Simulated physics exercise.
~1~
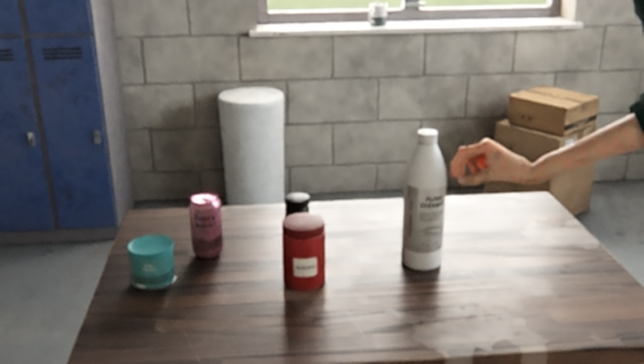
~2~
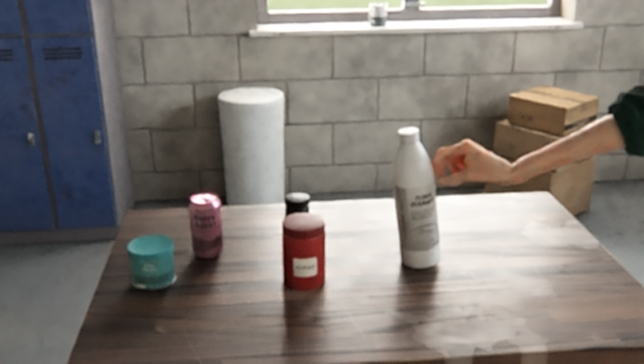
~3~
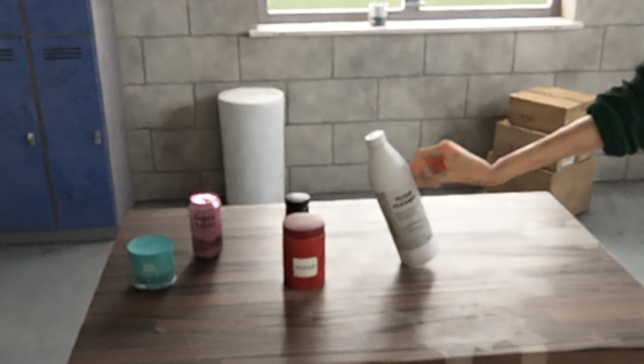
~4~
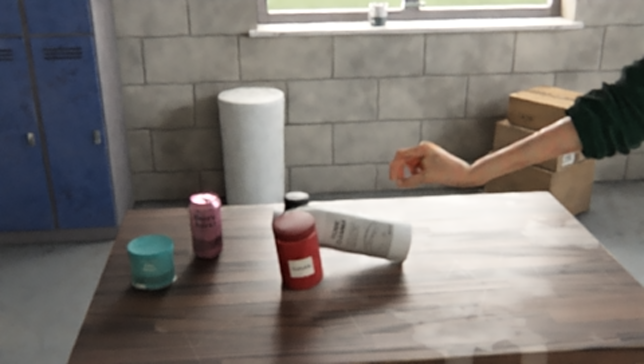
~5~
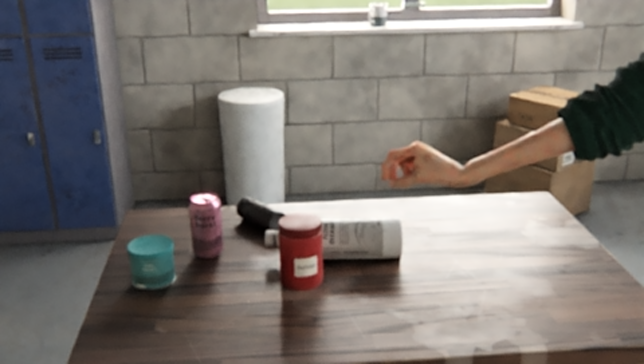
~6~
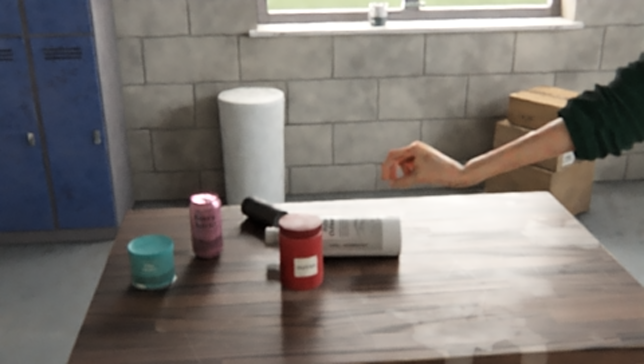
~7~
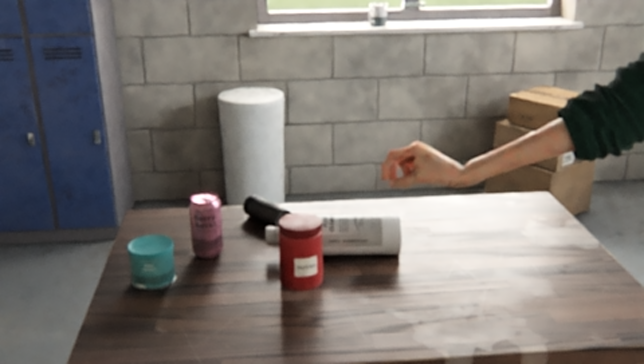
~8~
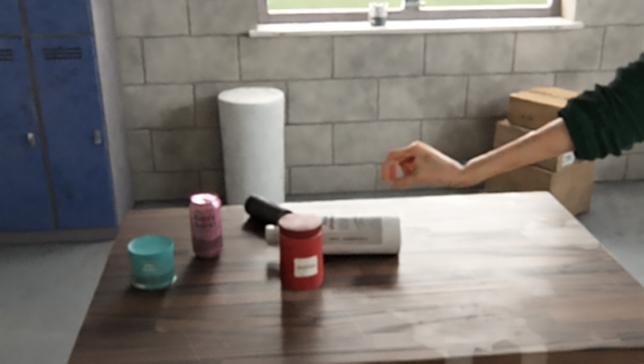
A tall white bottle stands toward the right of a dark wooden table in a grey block-walled room with blue lockers, seen from a still camera in front. To its left are a red jar with a black-topped shaker behind it, a pink can and a turquoise tin. A hand reaches in from the right and pushes the bottle, which leans left and topples. It knocks the jar into a brief tilt and the shaker onto its side. The jar settles upright, while bottle and shaker remain lying down, can and tin unmoved, the hand hovering above.
